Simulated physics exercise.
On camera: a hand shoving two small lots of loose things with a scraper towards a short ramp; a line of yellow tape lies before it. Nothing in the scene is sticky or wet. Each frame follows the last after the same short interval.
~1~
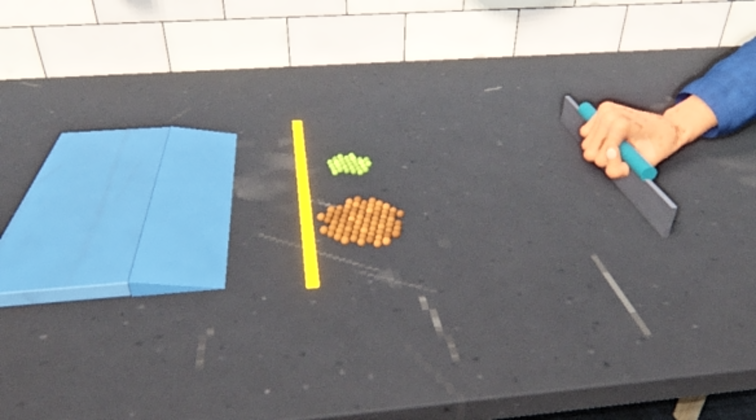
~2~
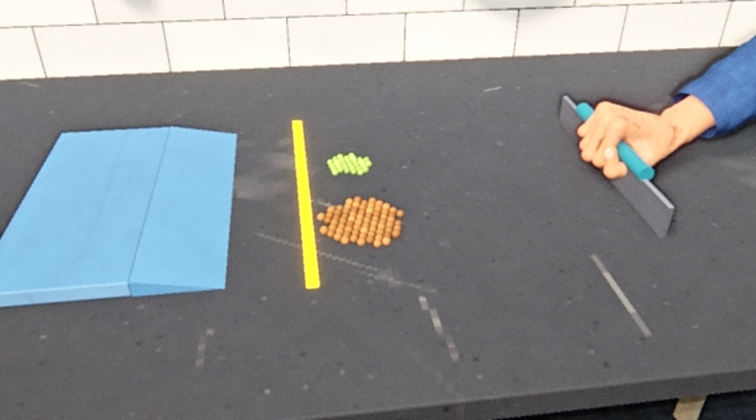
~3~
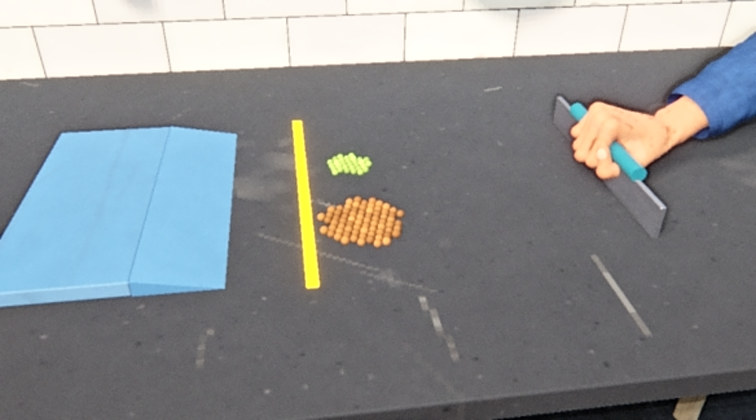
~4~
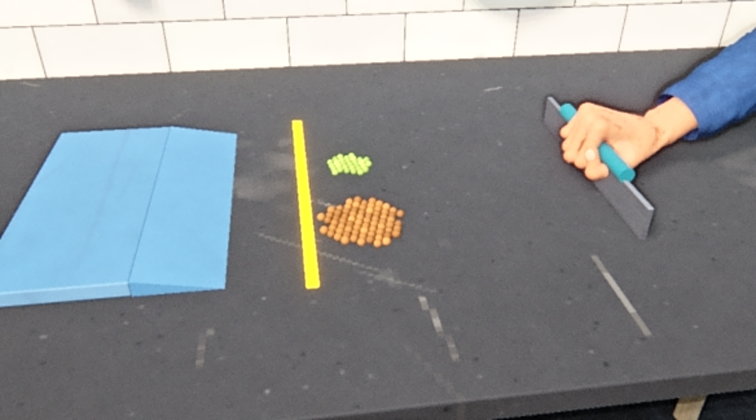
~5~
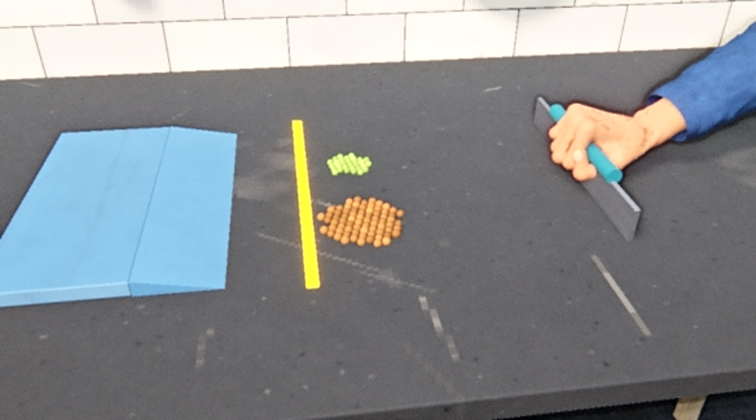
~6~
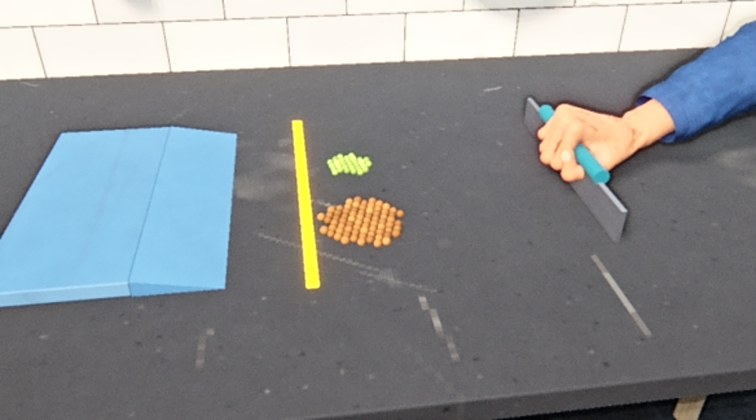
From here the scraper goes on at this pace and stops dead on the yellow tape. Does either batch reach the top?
Here the near batch gets none up while the far batch gets none up.
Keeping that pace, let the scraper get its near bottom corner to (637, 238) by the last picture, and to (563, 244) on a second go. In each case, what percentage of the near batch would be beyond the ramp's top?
Lab note: Share near 0 per cent at the first pace and 0 per cent at the second.
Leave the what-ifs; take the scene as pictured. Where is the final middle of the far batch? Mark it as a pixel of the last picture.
I reckon it's close to (271, 170).
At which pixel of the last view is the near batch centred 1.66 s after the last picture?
My guess for the middle is near (265, 232).
Then, 0.68 s later than the last frame, scraper still moving, near (433, 155); near batch every one short of the ramp; far batch every one short of the ramp.
Then, 1.38 s later than the last frame, scraper stopped at the yellow tape; near batch every one short of the ramp; far batch every one short of the ramp.
When it is over, scraper stopped at the yellow tape; near batch not one past the top, every one short of the ramp; far batch not one past the top, every one short of the ramp.
